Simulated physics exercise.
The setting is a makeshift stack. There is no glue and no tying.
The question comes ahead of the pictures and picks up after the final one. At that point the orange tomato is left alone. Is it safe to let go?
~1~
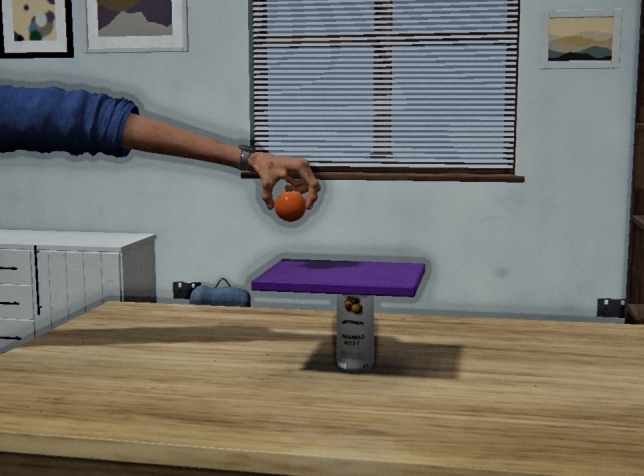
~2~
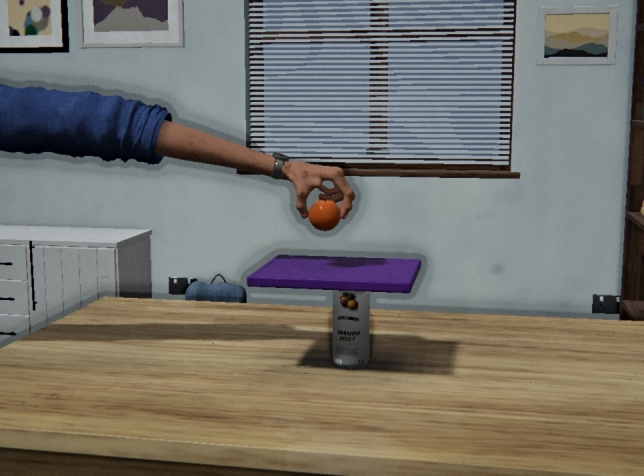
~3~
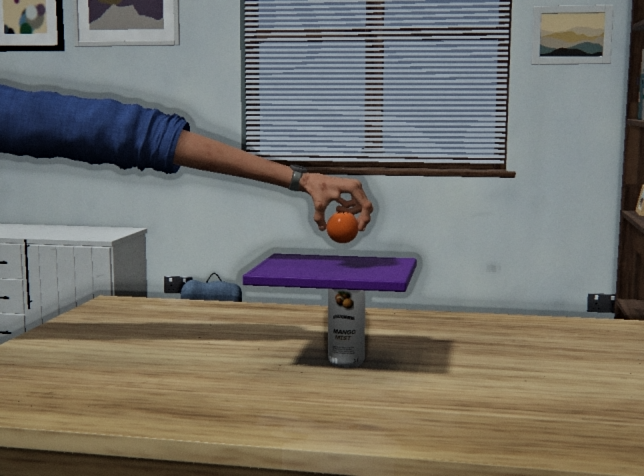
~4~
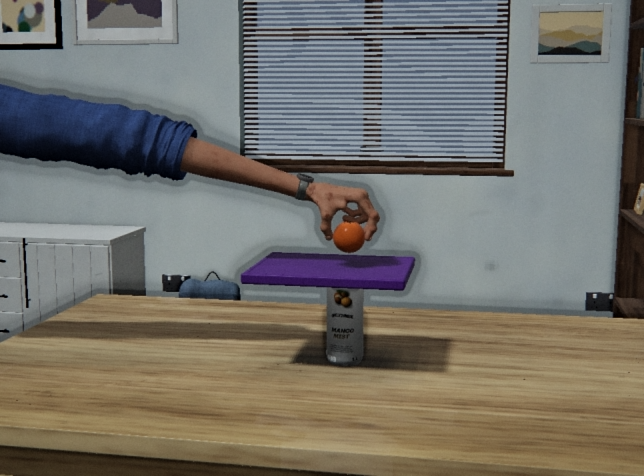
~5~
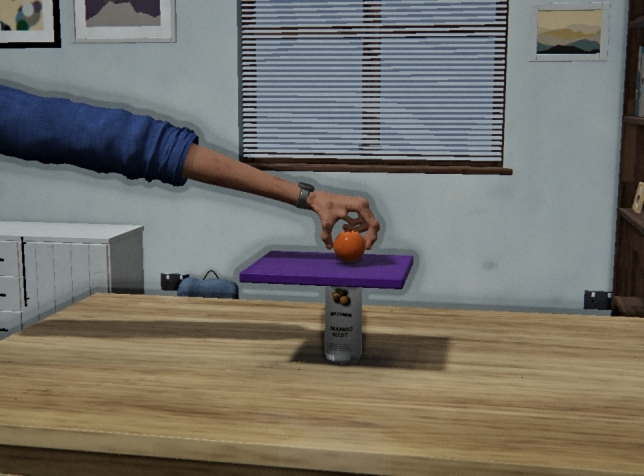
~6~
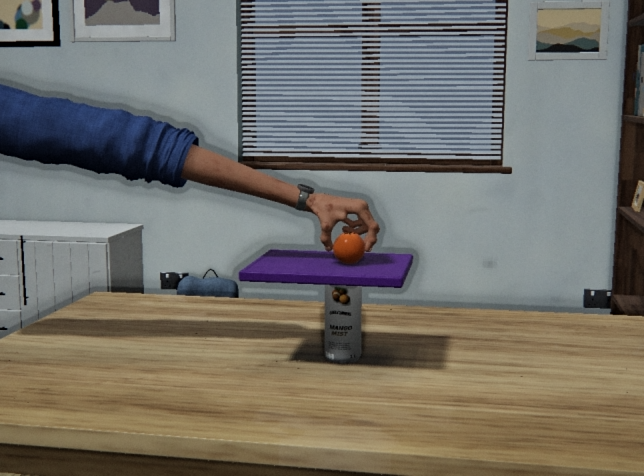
Yes - the result: No fall.
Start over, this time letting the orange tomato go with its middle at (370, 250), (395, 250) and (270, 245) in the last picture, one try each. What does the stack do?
Try 1: Stands; try 2: Stands; try 3: Topples.
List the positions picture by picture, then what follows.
The first picture shows coming down; orange tomato (290, 206); purple lid (343, 276).
The second picture shows coming down; orange tomato (325, 215); purple lid (338, 272).
The third picture shows coming down; orange tomato (343, 227); purple lid (334, 271).
The fourth picture shows coming down; orange tomato (349, 237); purple lid (332, 270).
The fifth picture shows coming down; orange tomato (350, 246); purple lid (331, 268).
The sixth picture shows in place under the hand; orange tomato (349, 248); purple lid (330, 267).
Then, 0.40 s after the last picture, nothing has stirred.
Then, 1.00 s after the last picture, orange tomato resting near (348, 248).
At rest, all 3 in place. Seen from the same camera at the end, orange tomato near (348, 248). The stack holds.
